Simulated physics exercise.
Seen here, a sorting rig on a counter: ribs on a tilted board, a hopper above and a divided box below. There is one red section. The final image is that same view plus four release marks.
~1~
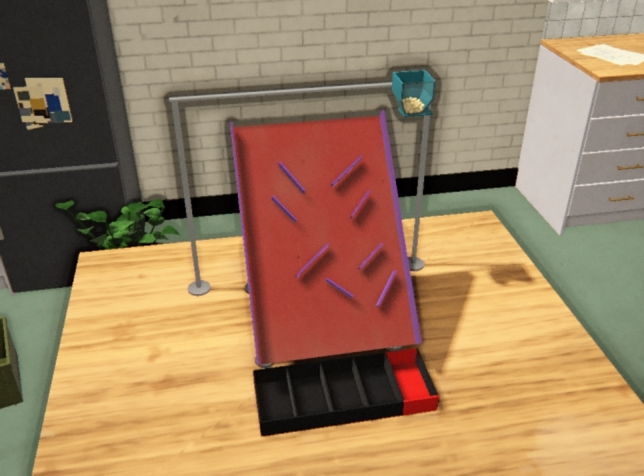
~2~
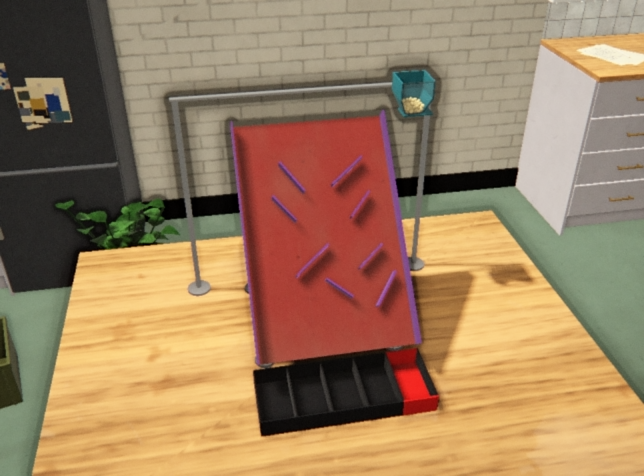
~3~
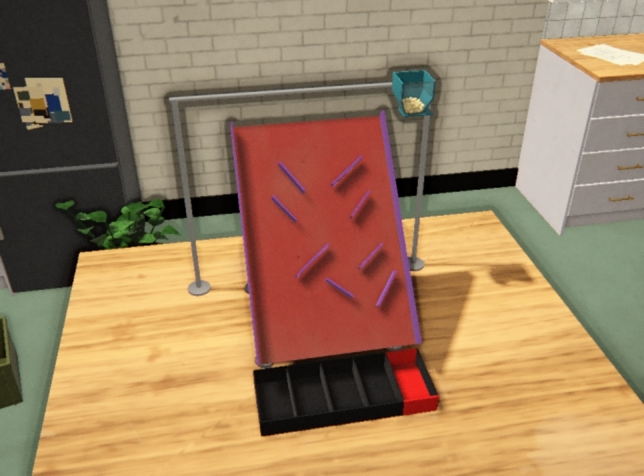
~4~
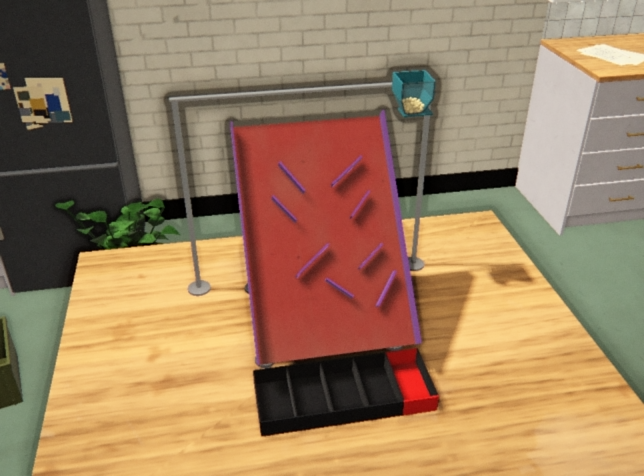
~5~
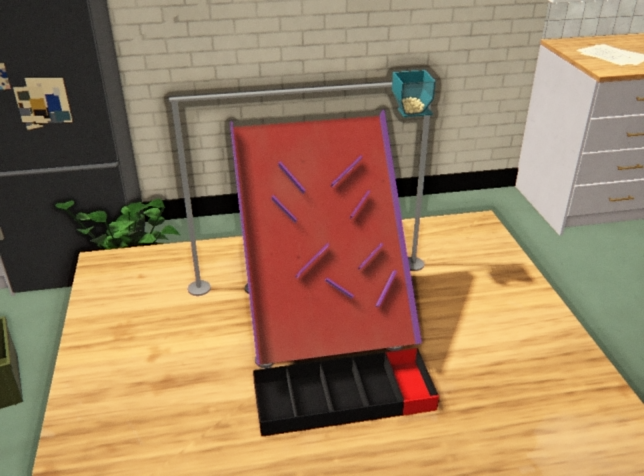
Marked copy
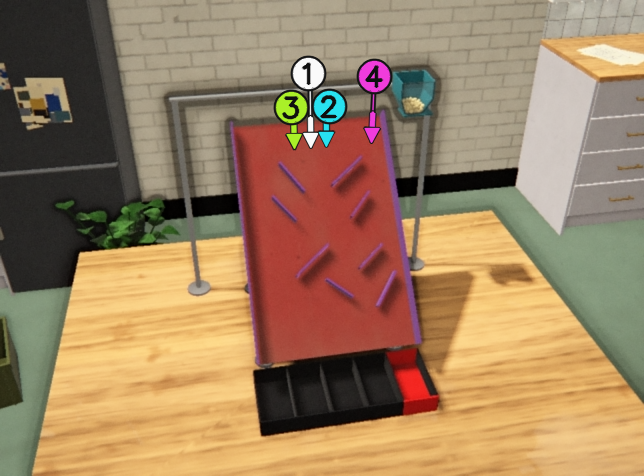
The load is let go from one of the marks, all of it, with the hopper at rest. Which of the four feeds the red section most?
Use mark 4.
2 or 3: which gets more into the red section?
It is 3.
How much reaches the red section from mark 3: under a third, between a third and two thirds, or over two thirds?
Under a third.
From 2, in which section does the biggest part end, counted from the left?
The first from the left.
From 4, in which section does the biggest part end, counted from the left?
The fifth from the left.
On the marked copy, mark 1 meets the board at (310, 142); mark 2 meets the board at (326, 141); mark 3 meets the board at (294, 143); mark 4 meets the board at (371, 137).
If 1 is chosen, a small part in the red section, most in other sections, a small part outside the box.
If 2 is chosen, a stray few in the red section, nearly all in other sections, a stray few outside the box.
If 3 is chosen, about a quarter in the red section, about two thirds in other sections, a small part outside the box.
If 4 is chosen, about half in the red section, about a third in other sections, a small part outside the box.
